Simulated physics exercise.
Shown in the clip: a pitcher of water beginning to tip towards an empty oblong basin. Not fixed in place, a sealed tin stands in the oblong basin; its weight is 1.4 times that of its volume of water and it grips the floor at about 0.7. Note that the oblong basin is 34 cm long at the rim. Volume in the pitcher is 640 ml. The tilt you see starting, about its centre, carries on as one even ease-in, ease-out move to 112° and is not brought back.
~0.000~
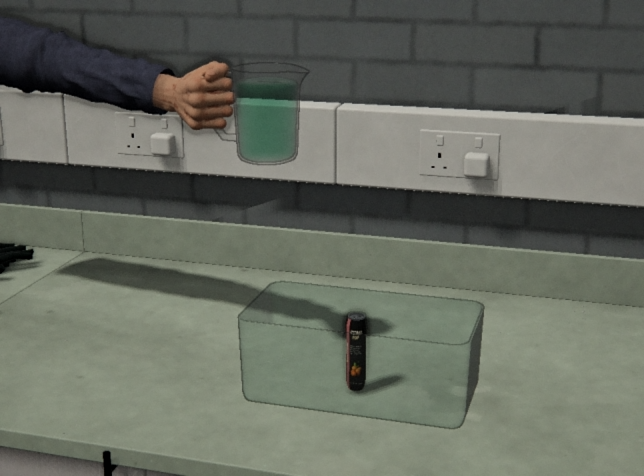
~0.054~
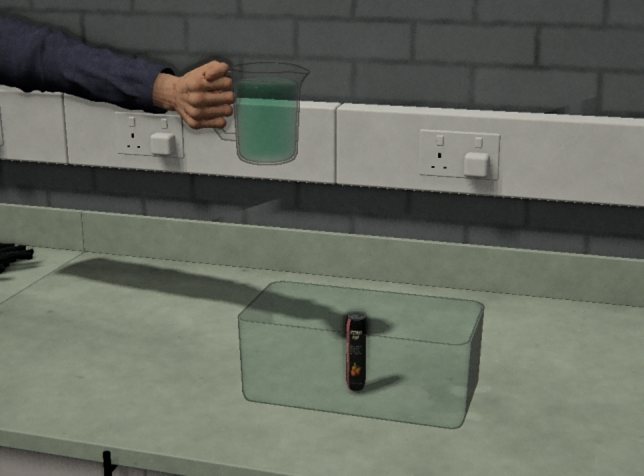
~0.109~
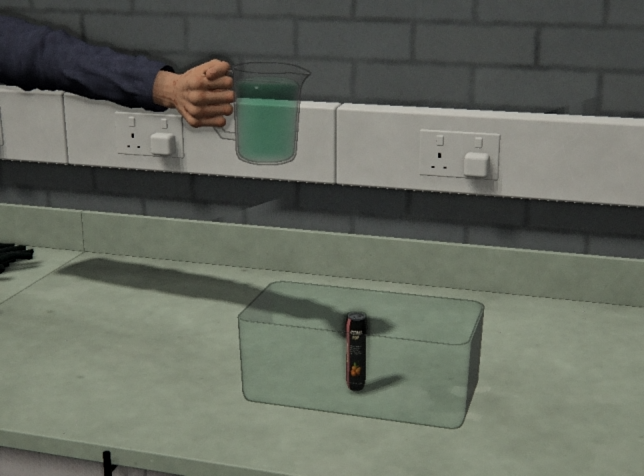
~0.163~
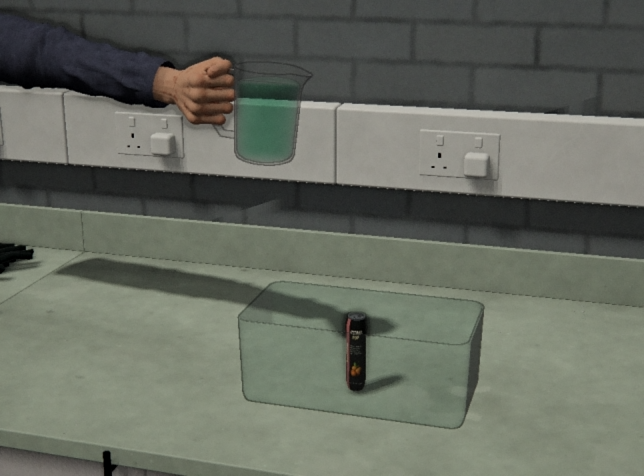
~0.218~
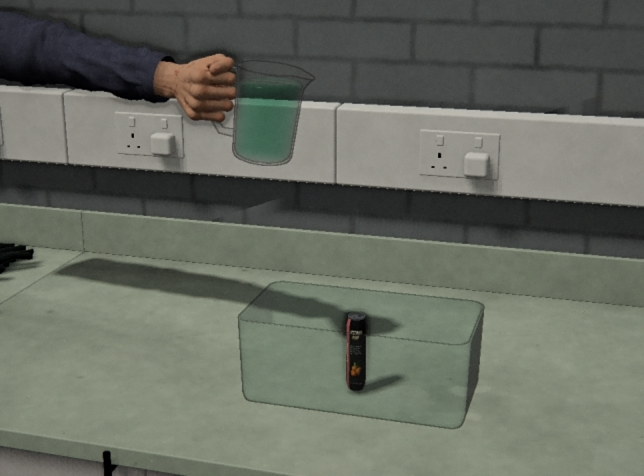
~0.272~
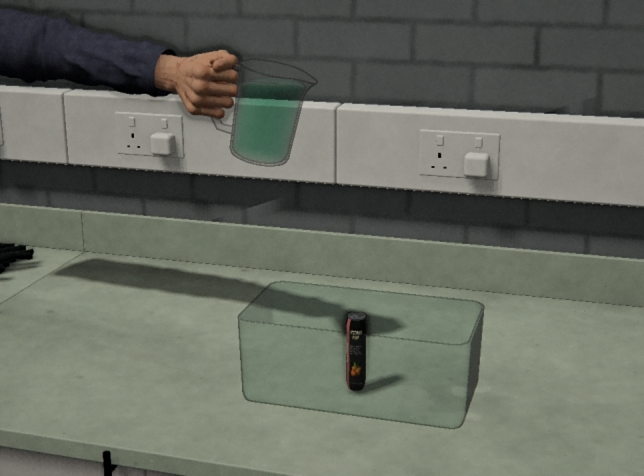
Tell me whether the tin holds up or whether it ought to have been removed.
It never tilts over.
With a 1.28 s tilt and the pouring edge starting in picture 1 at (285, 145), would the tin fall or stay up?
Then it falls.
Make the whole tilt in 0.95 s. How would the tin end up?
Result: Tin upright.
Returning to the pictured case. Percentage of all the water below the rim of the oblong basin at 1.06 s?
Around 38 parts in a hundred.
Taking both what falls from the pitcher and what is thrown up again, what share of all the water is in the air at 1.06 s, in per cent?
Something like 36 per cent is in the air then.
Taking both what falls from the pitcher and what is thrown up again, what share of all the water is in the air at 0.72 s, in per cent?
Near 16 per cent at that time.
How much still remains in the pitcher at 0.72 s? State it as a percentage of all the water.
I reckon about 82 in a hundred is still held.
After 0.72 s the tilt is 67° and 82 per cent is still to pour; the tin stands where it began.
After 1.06 s the tilt is 104° and 26 per cent is still to pour; the tin stands where it began.
After 1.40 s the tilt is 112° and 1 per cent is still to pour; the tin stands where it began.
After 1.78 s the tilt is 112° and 0 per cent is still to pour; the tin stands where it began.
In the end the tin stands where it began.
